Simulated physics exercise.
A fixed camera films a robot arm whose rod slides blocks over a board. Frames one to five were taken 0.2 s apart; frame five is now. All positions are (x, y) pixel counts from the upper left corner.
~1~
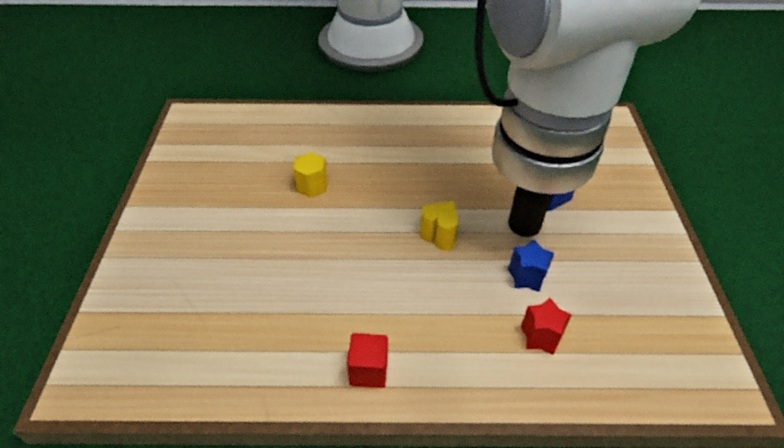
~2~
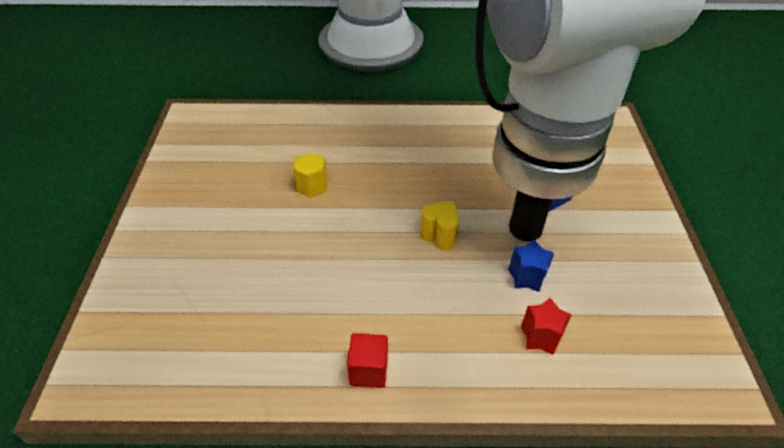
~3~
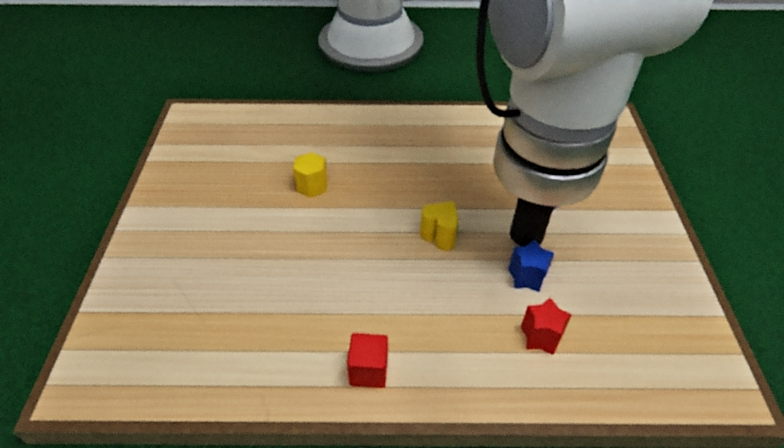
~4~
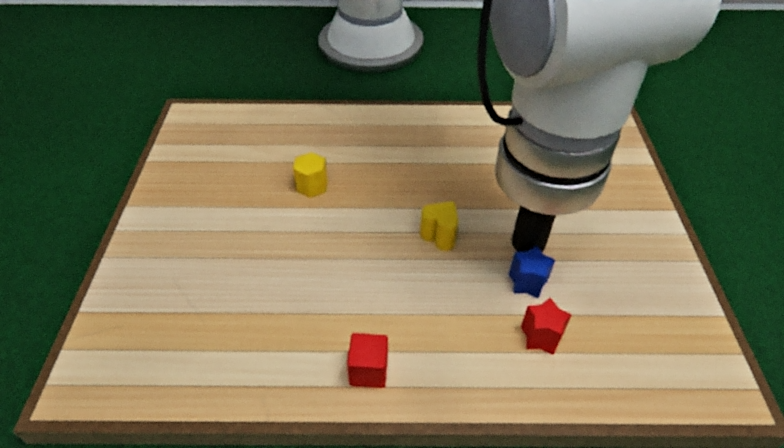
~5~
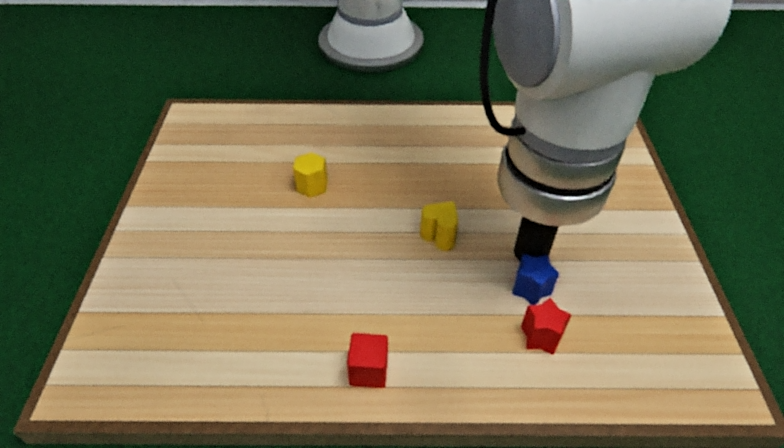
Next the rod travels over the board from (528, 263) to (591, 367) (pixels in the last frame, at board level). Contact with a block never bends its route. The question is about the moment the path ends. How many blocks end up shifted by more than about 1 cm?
I'd say two blocks get moved.
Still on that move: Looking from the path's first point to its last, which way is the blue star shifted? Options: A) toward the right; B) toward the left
The correct letter is A.
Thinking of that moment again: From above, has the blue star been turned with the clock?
Yes.
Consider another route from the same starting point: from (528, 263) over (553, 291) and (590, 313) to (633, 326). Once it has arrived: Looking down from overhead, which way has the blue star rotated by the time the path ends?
The sense of turning is clockwise.
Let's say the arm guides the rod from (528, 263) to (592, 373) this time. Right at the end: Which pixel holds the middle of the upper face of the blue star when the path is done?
At the end it should sit near (565, 354).
On the path given first. One third of the way, rod at (551, 285); blue star at (549, 300), turned 20° clockwise; red star at (552, 331).
Two thirds of the way, rod at (573, 320); blue star at (558, 330), turned 45° clockwise; red star at (547, 361), turned 30° clockwise.
At the end, rod at (597, 358); yellow heart in place; blue star at (565, 348), turned 85° clockwise; red star at (538, 372), turned 45° clockwise.
